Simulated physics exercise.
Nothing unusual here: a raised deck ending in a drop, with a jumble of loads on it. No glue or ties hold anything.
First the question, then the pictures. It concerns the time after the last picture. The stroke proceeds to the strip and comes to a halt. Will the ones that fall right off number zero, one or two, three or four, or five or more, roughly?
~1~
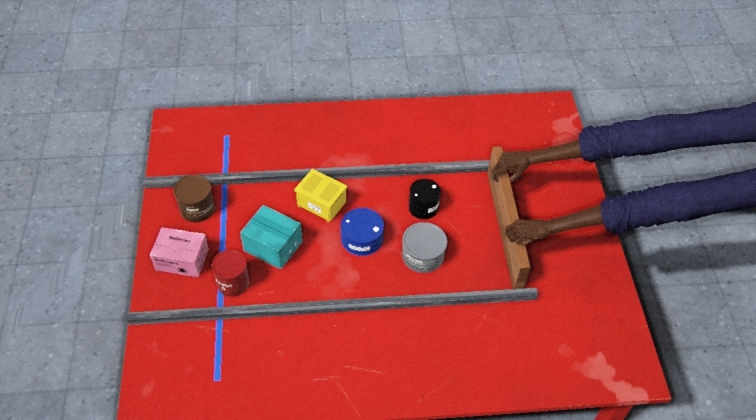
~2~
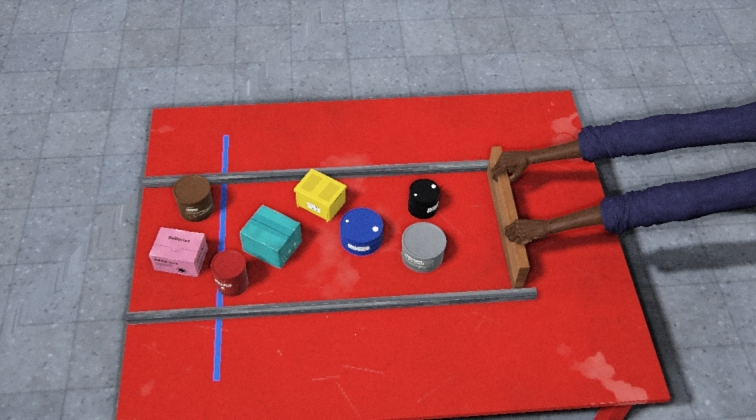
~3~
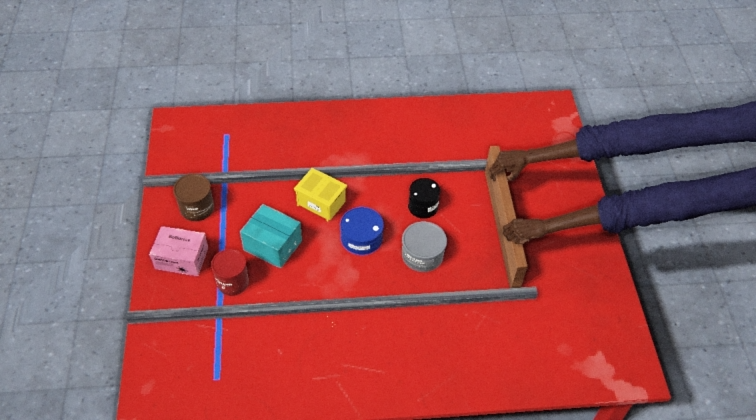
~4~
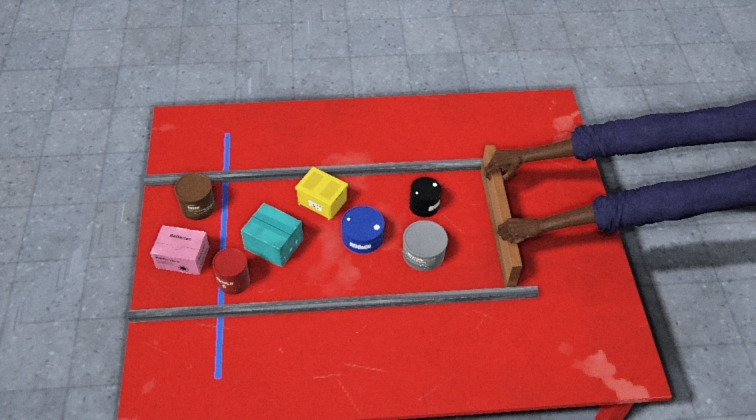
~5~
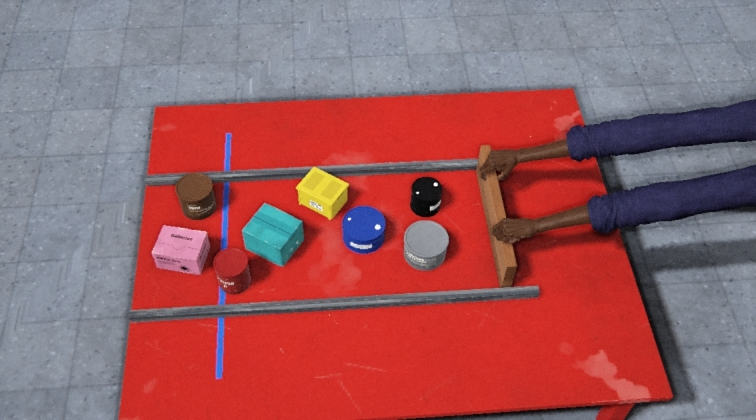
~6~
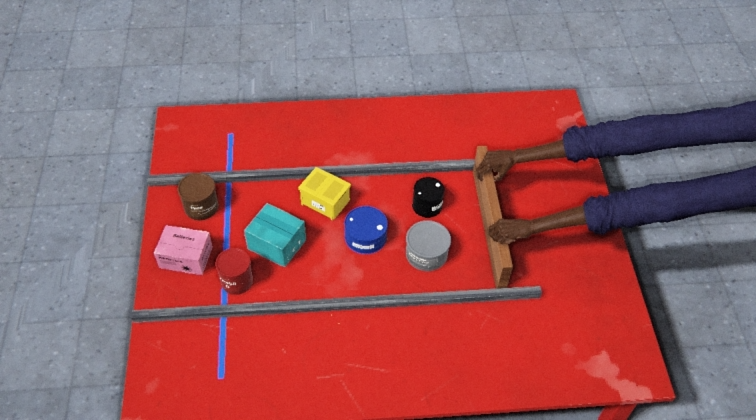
They will number one or two.
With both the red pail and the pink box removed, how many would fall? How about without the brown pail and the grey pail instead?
Result, first then second: 1, 1.
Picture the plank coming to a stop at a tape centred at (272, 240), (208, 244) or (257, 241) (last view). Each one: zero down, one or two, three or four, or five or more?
Taking the three places in turn: Zero, one to two, none.
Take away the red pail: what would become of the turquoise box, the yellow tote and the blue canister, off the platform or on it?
Outcome: Turquoise box is not lost; yellow tote is not lost; blue canister is not lost.
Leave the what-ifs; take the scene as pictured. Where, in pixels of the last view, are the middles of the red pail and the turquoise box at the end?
Result: One at about (163, 290), the other at about (166, 252).
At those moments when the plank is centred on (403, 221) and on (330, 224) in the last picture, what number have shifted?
Tally at point one: 3; at point two: 5.
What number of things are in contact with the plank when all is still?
My count gives 3.
Soon after, none off yet; pink box at rest near (184, 250); brown pail at rest near (199, 197); red pail at rest near (235, 272).
Then, none off yet; pink box moved a little near (165, 250); brown pail moved a little near (183, 199); red pail moved about its own width near (206, 287).
By the end, the number that fall off is one or two; fallen, brown pail and pink box.
